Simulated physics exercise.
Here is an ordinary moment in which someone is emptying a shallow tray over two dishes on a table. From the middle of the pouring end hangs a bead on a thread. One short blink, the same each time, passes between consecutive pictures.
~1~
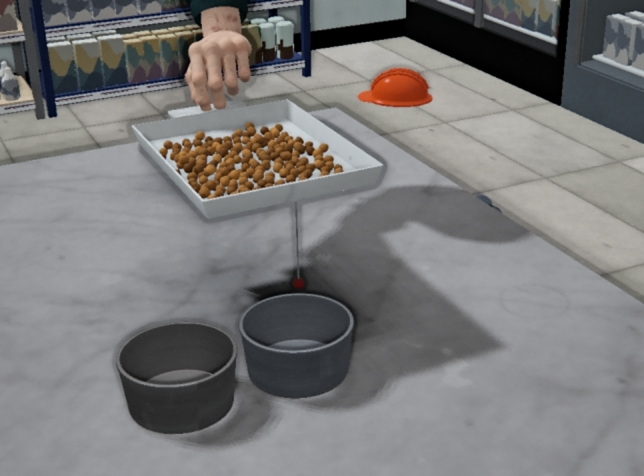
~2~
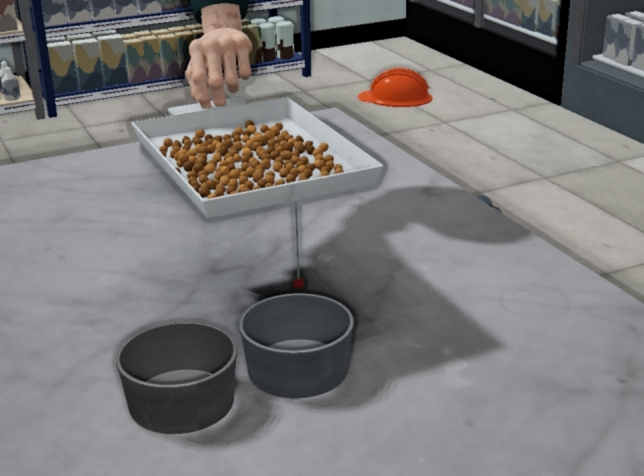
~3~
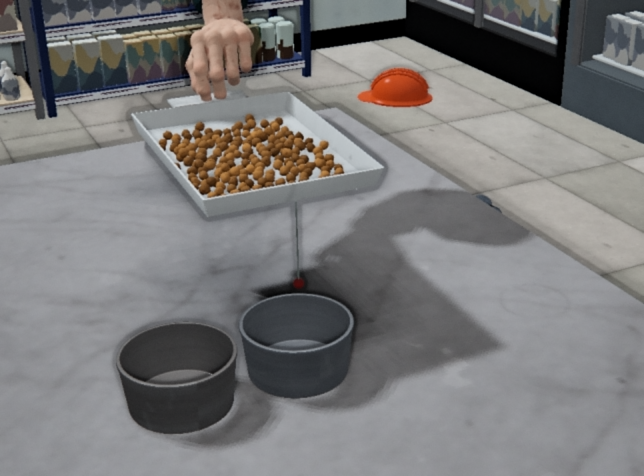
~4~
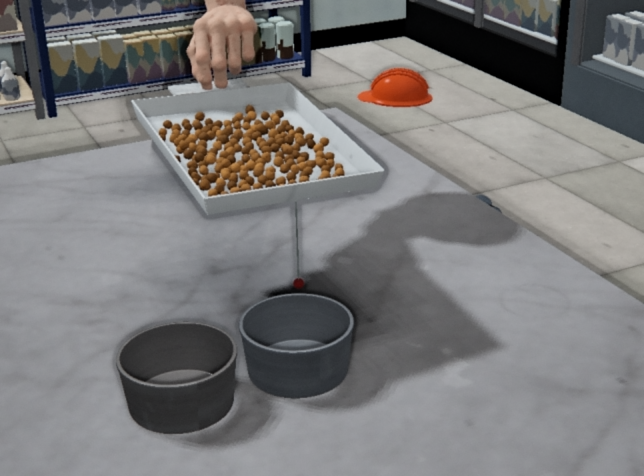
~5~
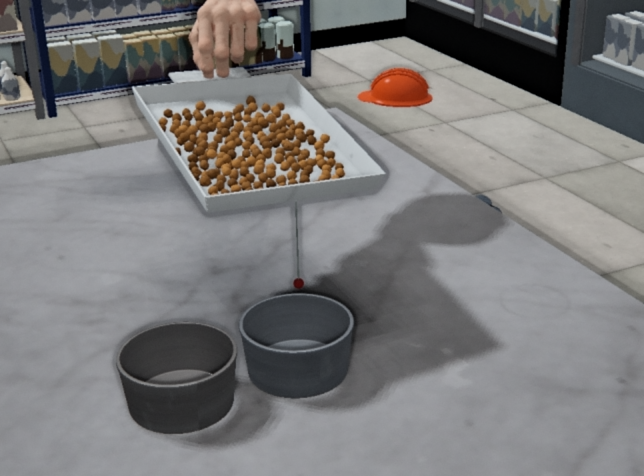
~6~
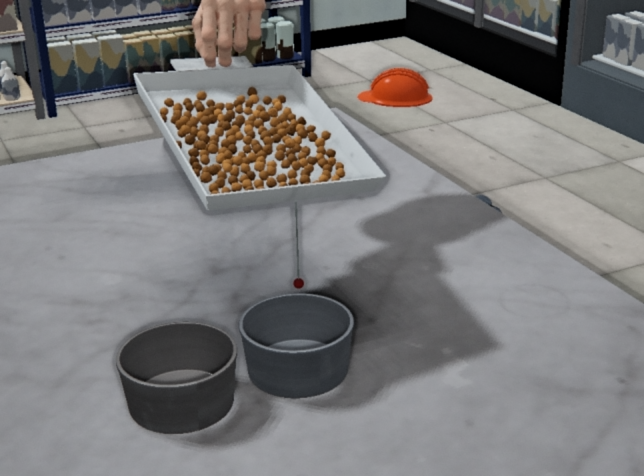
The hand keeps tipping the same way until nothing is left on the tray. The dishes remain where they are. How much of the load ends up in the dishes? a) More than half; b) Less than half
(b) Less than half.
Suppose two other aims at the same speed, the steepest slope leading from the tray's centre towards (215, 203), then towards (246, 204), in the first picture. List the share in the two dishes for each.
Near 40 % and 80 %.
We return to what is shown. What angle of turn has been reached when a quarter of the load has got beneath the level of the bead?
It is at around 110 degrees by then.
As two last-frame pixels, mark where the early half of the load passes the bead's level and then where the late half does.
The early half goes through (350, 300), the late half through (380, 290).
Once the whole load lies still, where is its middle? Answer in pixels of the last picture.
I'd say the middle ends up at about (378, 357).
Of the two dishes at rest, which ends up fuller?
I'd say more ends in the right-side one.
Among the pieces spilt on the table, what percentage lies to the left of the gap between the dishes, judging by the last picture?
Roughly 0 percent.
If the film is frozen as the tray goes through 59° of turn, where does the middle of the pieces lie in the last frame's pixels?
I'd put it at about (299, 140).
Soon, tray tipped steeply; all on the tray.
A while on, tray tipped right over; all on the tray.
Towards the end, tray tipped past a quarter turn; about a quarter in the right dish; most outside both.
Finally, tray tipped past a quarter turn; none in the left dish; about a quarter in the right dish; most outside both.
